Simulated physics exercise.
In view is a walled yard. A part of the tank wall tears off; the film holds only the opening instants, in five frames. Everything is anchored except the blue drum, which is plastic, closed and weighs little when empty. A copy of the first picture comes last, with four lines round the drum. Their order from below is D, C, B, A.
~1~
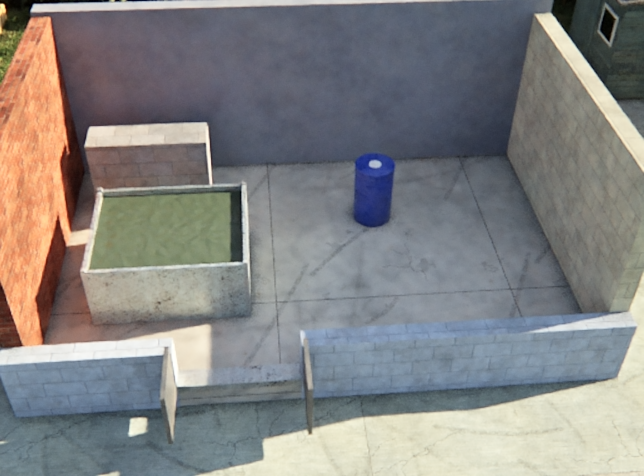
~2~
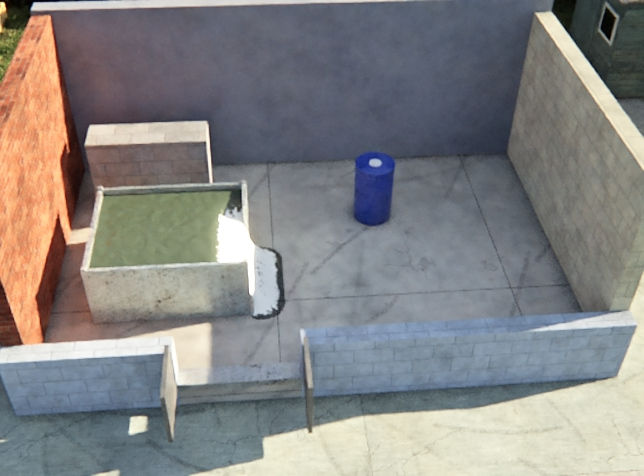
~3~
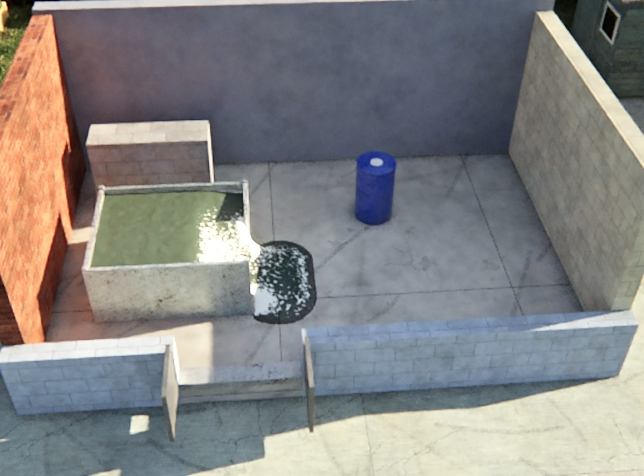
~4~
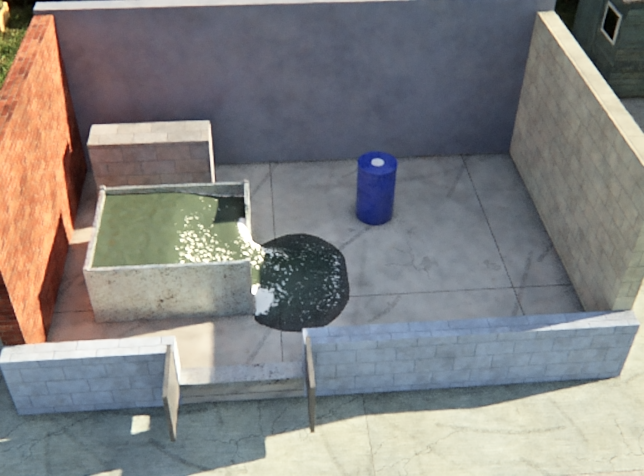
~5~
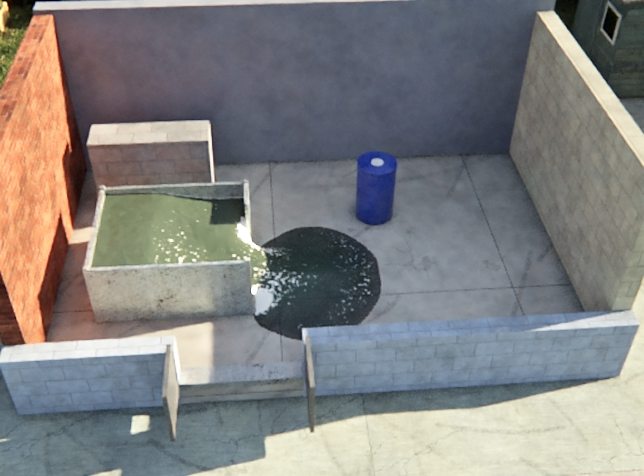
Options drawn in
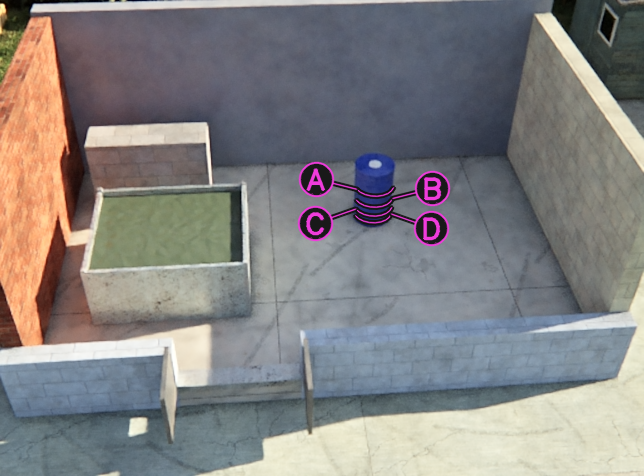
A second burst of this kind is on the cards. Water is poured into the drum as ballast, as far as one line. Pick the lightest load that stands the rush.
C will do.
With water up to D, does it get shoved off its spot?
Yes, that goes wrong.
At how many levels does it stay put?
Three of them.
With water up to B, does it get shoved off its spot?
No.
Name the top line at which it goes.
Line D.
In magenta, A at (377, 196); B at (376, 207); C at (375, 216); D at (375, 222); from the bottom up D, C, B, A.
With A, it does not move.
With B, it does not move.
With C, it does not move.
With D, it is pushed about twice its own width away.
